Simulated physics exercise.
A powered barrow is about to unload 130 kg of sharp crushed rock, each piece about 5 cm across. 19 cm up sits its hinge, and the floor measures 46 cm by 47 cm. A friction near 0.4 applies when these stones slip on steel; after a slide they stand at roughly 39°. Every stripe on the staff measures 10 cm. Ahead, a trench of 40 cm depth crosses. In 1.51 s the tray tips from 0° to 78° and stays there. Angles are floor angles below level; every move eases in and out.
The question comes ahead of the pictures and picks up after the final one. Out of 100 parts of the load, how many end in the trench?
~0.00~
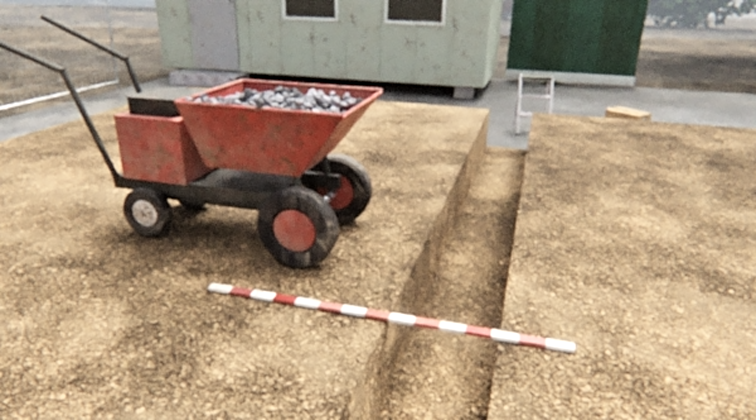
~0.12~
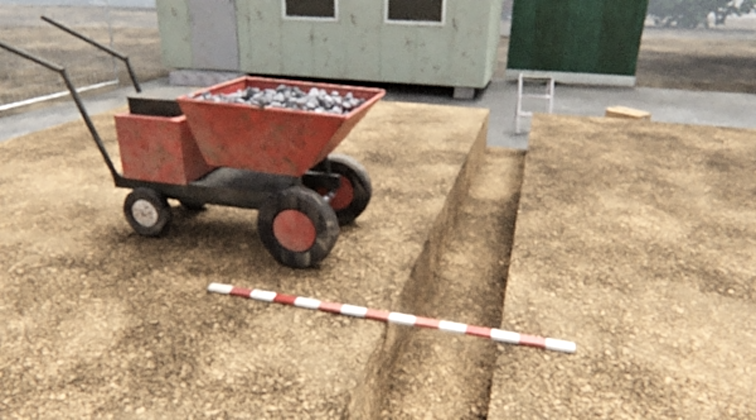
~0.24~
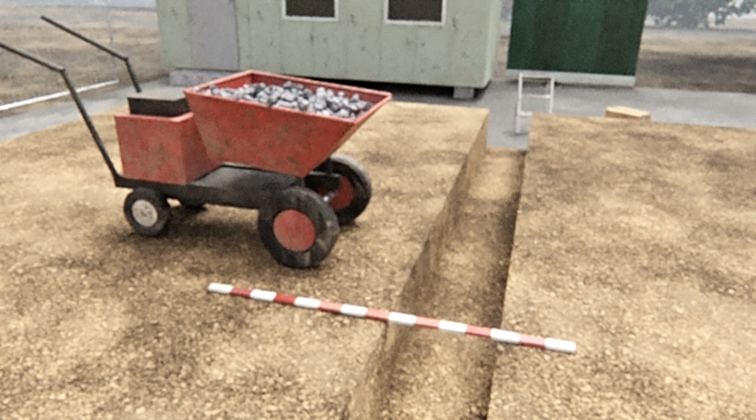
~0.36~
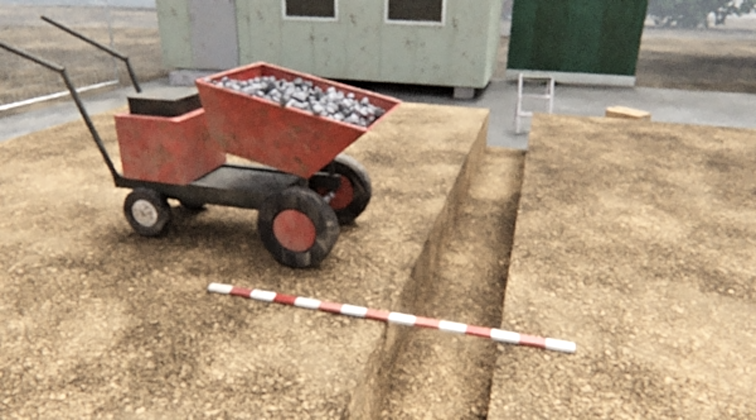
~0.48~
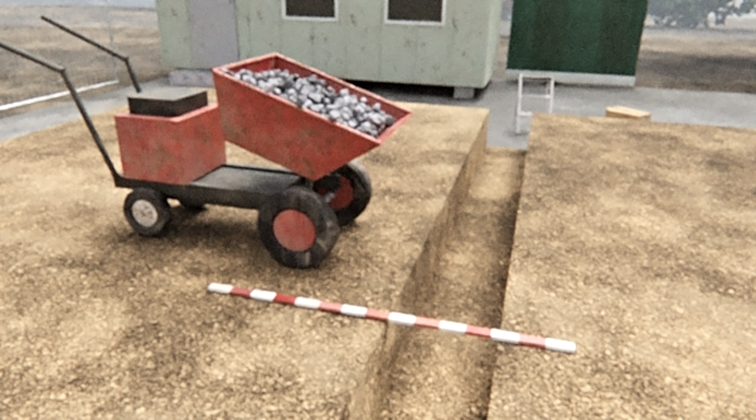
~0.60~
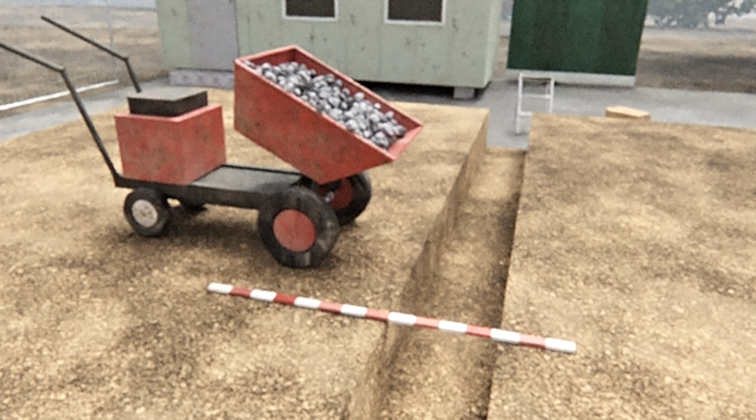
Some 100 out of 100.
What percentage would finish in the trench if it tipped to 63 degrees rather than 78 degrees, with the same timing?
Share in trench: Approx. 50%.
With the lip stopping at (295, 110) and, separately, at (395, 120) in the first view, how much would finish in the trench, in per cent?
About 50 and 75 per cent.
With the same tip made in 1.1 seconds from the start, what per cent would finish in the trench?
It would come to roughly 100 per cent.
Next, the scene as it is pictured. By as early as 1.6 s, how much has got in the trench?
Roughly 45% by that time.
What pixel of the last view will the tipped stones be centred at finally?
(465, 317).
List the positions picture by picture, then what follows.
In the first frame, the tray is at 0°, its lip at (342, 116); the top of the load is at (303, 96).
The second frame shows lip at (346, 118), floor tilted 1°, highest stones at (305, 96); the stones move at 0.2 m/s on average.
In the third frame, the tray is at 5°, its lip at (354, 123); the top of the load is at (289, 92); the stones move at 0.3 m/s on average.
In the fourth frame, the tray is at 11°, its lip at (366, 132); the top of the load is at (271, 83); the stones move at 0.5 m/s on average.
In the fifth frame, the tray is at 19°, its lip at (380, 144); the top of the load is at (274, 76); the stones move at 0.6 m/s on average.
In the sixth frame, the tray is at 27°, its lip at (394, 160); the top of the load is at (291, 70); the stones move at 0.6 m/s on average.
After 1.1 s the floor is at 66°; 99 % in the tray, 1 % in the trench; the foremost stones are at (453, 255).
After 1.6 s the floor is at 78°; 53 % in the tray, 47 % in the trench; the foremost stones are at (500, 322).
After 2.0 s the floor is at 78°; 22 % in the tray, 78 % in the trench; the foremost stones are at (504, 316).
After 3.9 s the floor is at 78°; 0 % in the tray, 100 % in the trench; the foremost stones are at (505, 311).
